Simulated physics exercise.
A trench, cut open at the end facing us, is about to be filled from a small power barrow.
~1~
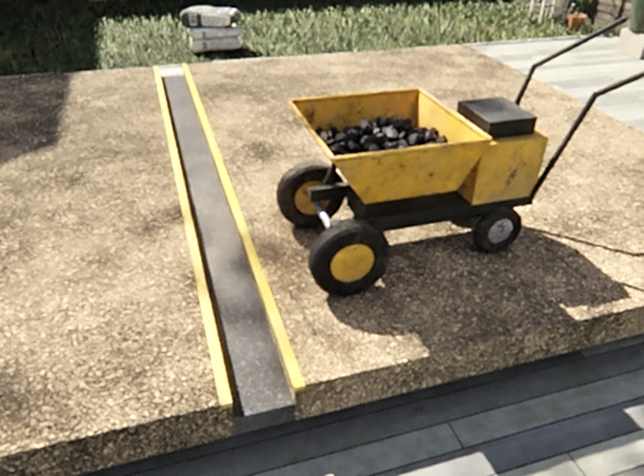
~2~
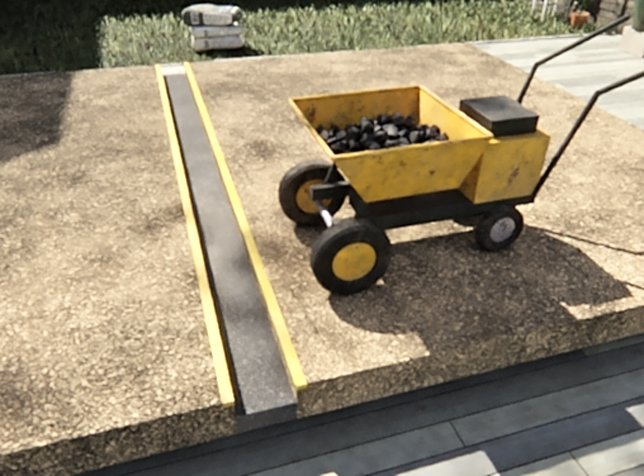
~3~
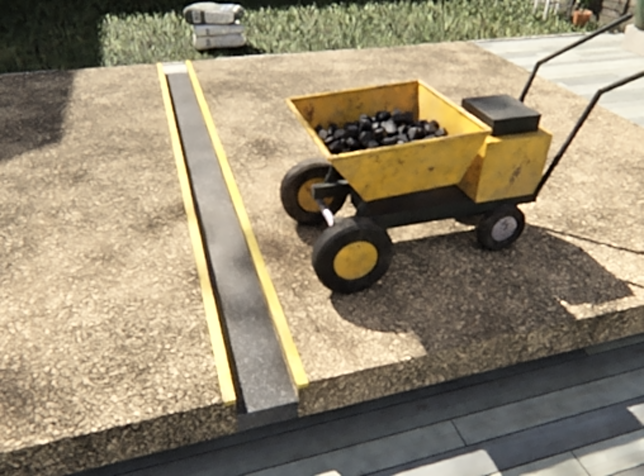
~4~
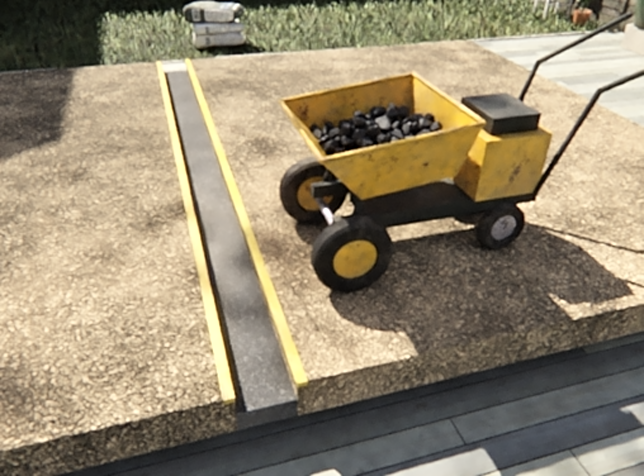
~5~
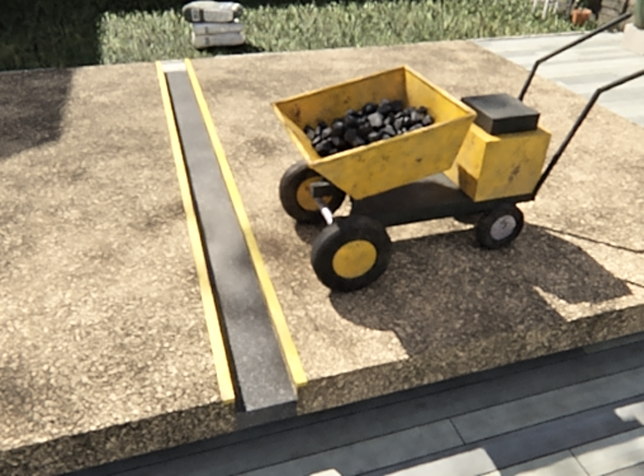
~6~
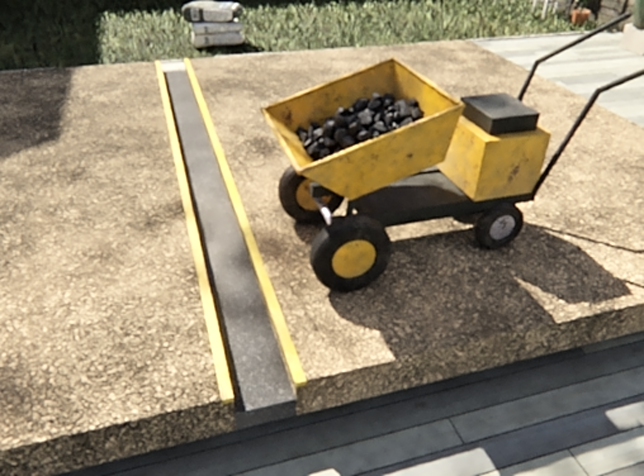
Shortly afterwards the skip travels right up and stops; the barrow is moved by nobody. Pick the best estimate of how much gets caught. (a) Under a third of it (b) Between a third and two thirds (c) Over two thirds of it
The answer is b.
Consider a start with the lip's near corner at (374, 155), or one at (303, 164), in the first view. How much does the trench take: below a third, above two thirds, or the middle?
For the first position, more than two thirds; for the second, less than a third.
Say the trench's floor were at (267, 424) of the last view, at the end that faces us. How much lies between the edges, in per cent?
Something like 50 %.
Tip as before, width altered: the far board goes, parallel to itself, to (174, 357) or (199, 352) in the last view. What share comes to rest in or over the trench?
Roughly 90 percent first and 60 percent second.
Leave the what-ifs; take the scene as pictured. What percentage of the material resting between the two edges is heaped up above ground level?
15 %, roughly.
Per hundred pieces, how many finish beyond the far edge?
Close to 55 in a hundred.
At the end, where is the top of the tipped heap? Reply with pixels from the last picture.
The top settles at about (173, 278).
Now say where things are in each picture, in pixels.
Lip of the skip near (333, 160), level; top of the load near (391, 135), lumps of coal; first edge of the trench near (283, 339); far edge near (216, 354), the trench under half as wide as the skip, and shallow for its width, in the first frame.
Lip of the skip near (333, 159), level; top of the load near (392, 133), in the second frame.
Lip of the skip near (330, 159), tipped barely; top of the load near (391, 130), in the third frame.
Lip of the skip near (322, 161), tipped a little; top of the load near (396, 127), in the fourth frame.
Lip of the skip near (312, 166), tipped a little; top of the load near (399, 126), in the fifth frame.
Lip of the skip near (300, 172), tipped clearly; top of the load near (390, 121); first edge of the trench near (285, 335); far edge near (217, 349), in the sixth frame.
Shortly afterwards, skip tipped steeply; the whole lot in the skip.
Next, skip tipped right over; near two thirds in the skip; a little in or heaped over the trench; near a quarter beyond it; only a few falling.
Some moments later, skip tipped right over; near a third in or heaped over the trench; near two thirds beyond it.
In the end, skip tipped right over; near half in or heaped over the trench; near half beyond it.
